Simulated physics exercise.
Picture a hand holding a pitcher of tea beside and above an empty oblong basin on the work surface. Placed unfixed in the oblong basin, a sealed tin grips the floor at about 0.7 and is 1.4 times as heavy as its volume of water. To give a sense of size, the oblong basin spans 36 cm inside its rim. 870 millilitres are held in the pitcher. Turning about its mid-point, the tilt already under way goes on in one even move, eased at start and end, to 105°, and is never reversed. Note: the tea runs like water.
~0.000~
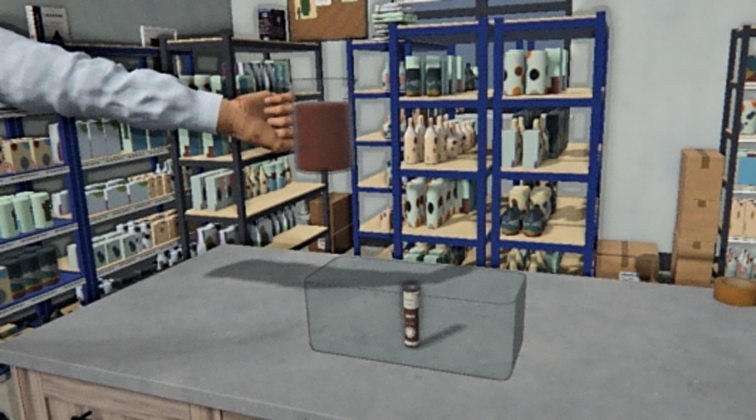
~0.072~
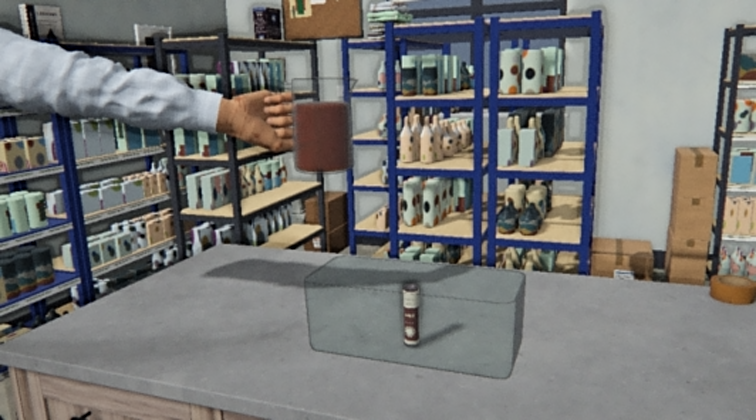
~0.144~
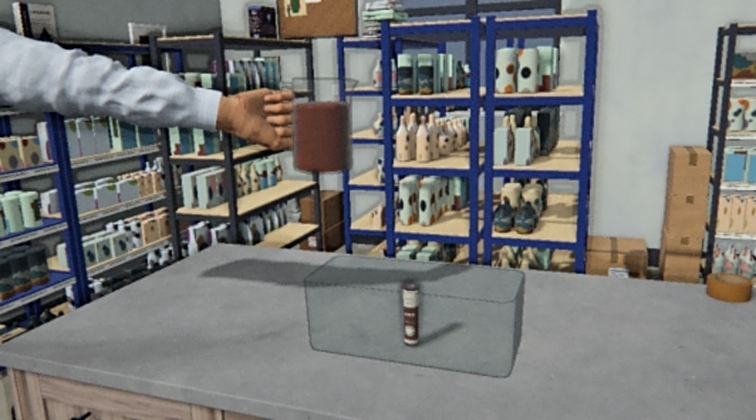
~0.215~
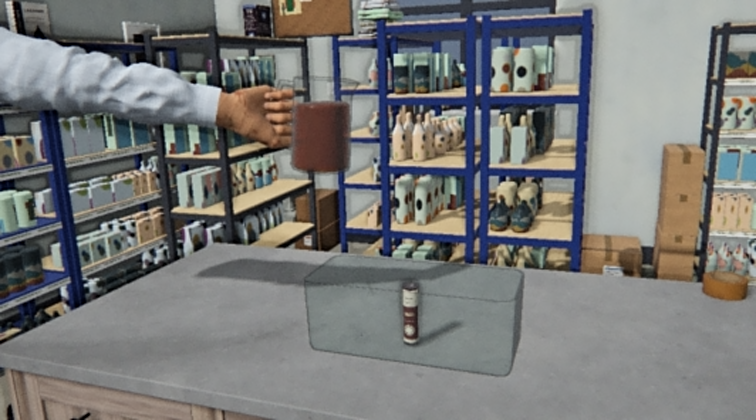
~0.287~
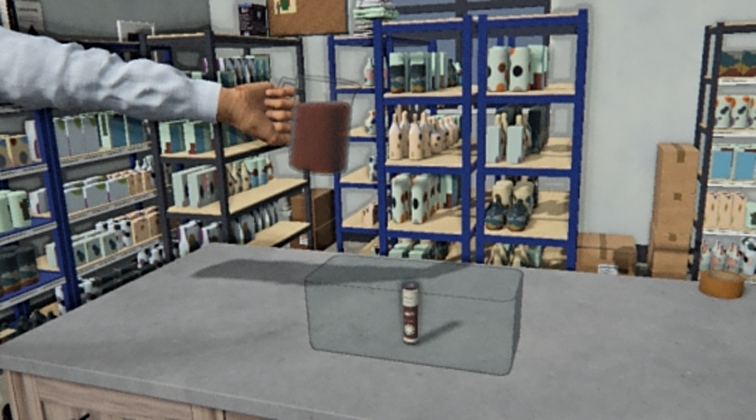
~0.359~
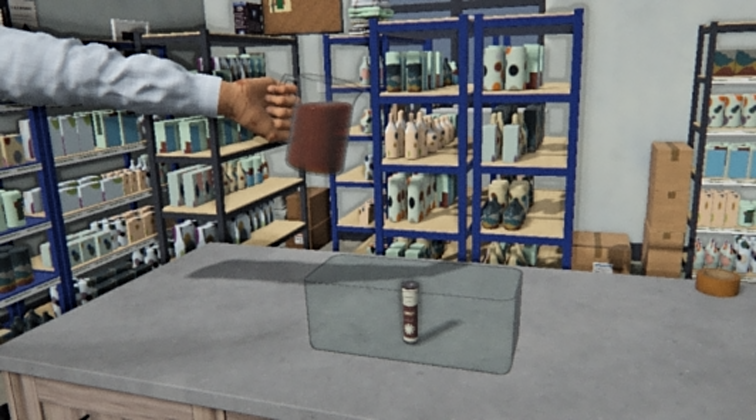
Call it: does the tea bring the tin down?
Call: Not brought down.
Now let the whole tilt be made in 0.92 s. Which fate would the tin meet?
The tin would stay balanced.
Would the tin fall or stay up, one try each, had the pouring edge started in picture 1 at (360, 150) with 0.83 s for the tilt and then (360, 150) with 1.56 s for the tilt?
In the first try it comes down; in the second it comes down.
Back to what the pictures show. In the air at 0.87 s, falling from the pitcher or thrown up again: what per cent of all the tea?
Around 5 percent.
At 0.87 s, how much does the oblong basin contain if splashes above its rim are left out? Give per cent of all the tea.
Roughly 0 per cent.
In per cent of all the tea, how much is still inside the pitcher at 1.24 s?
Around 52 in a hundred.
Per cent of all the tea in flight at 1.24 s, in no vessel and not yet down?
About 28 per cent.
After 0.87 s the tilt is 62° and 95 per cent is still to pour; the tin stands where it began.
After 1.24 s the tilt is 95° and 51 per cent is still to pour; the tin stands where it began.
After 1.63 s the tilt is 105° and 8 per cent is still to pour; the tin stands where it began.
After 2.06 s the tilt is 105° and 0 per cent is still to pour; the tin stands where it began.
In the end the tin stands where it began.
